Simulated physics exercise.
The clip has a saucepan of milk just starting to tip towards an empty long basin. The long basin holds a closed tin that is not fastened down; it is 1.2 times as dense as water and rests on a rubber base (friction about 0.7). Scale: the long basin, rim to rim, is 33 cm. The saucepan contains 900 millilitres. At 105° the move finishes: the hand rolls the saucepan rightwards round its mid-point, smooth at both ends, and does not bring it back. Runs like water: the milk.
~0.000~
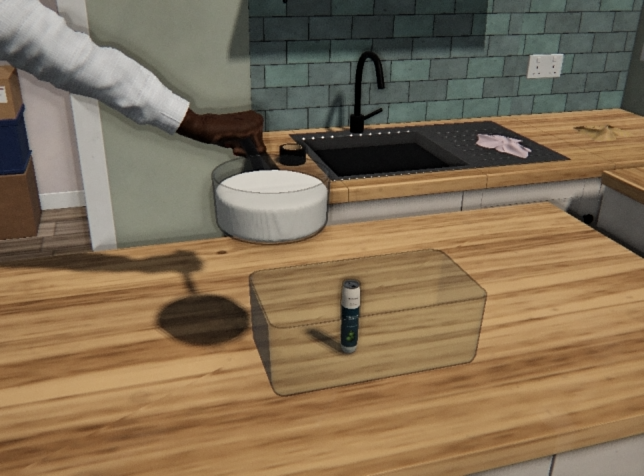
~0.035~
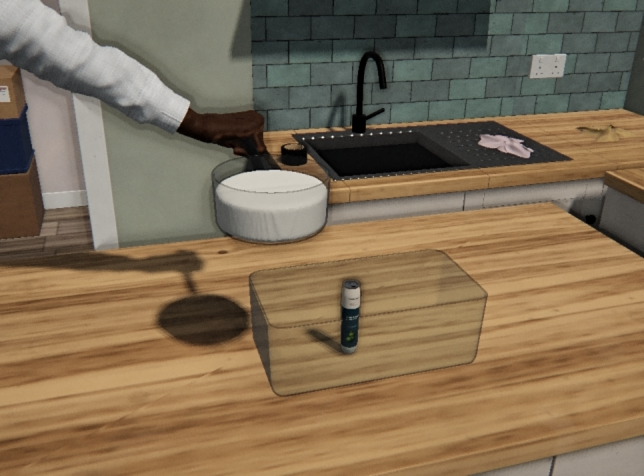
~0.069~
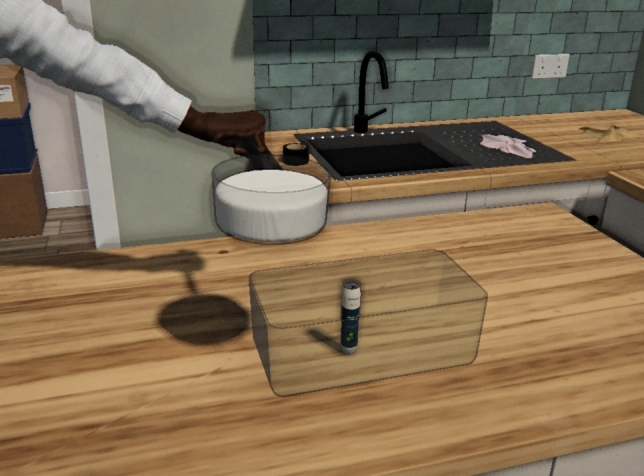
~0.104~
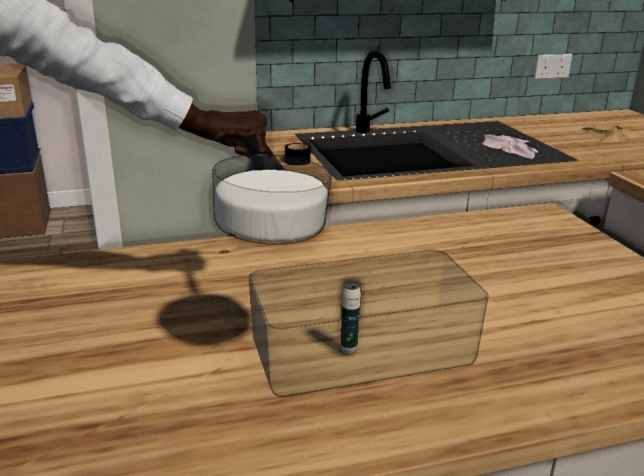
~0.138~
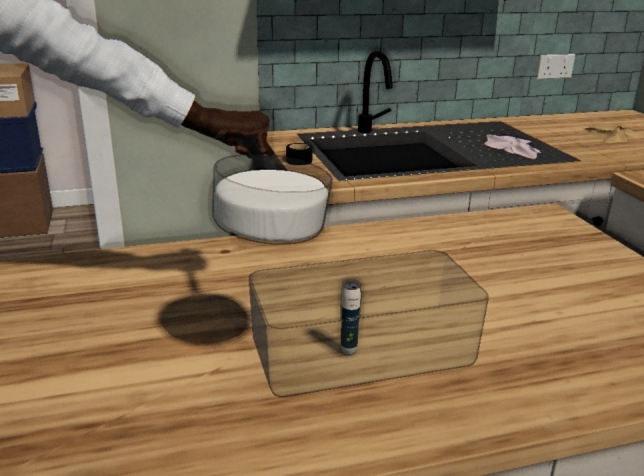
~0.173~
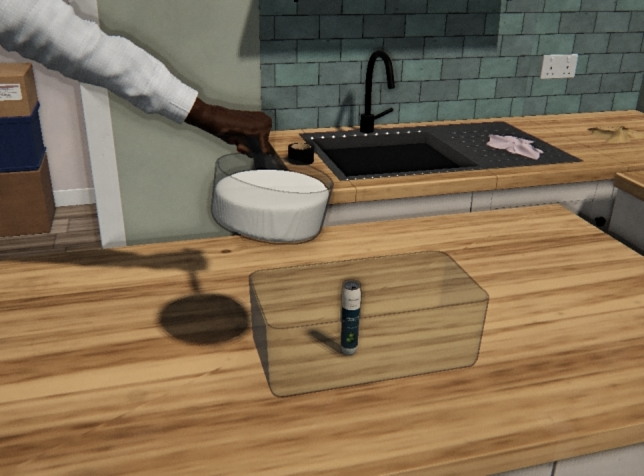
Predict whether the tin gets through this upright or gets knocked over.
Upright.
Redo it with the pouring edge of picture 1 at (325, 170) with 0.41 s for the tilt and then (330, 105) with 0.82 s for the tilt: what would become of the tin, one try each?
First it tips over; then it tips over.
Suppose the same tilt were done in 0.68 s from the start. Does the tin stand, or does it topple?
The tin would overturn.
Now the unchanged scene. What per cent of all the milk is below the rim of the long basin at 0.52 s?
Roughly 6 percent.
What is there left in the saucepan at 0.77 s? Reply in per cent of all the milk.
10 %.
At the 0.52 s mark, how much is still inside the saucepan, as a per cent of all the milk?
I'd estimate some 54 % remains.
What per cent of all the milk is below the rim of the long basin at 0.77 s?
That comes to about 80 percent.
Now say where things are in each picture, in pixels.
In the first frame, it leans 0°; its right rim is at (327, 169); the milk meets the walls at (215, 192) and (324, 183); the long basin's rim runs from (259, 300) to (464, 272); the tin's top is at (351, 287).
In the second frame, it leans 0°; its right rim is at (327, 170); the milk meets the walls at (215, 192) and (324, 182).
In the third frame, it leans 2°; its right rim is at (327, 171); the milk meets the walls at (215, 191) and (324, 183).
In the fourth frame, it leans 4°; its right rim is at (328, 173); the milk meets the walls at (215, 190) and (324, 183).
In the fifth frame, it leans 7°; its right rim is at (329, 176); the milk meets the walls at (215, 190) and (325, 184).
In the sixth frame, it leans 11°; its right rim is at (330, 180); the milk meets the walls at (215, 189) and (325, 185).
By 0.52 s the tilt is 73° and 54 per cent is still to pour; the tin stands where it began.
By 0.77 s the tilt is 104° and 10 per cent is still to pour; the tin stands where it began.
By 1.03 s the tilt is 105° and 1 per cent is still to pour; the tin stands where it began.
By 1.32 s the tilt is 105° and 0 per cent is still to pour; the tin stands where it began.
At rest the tin stands where it began.
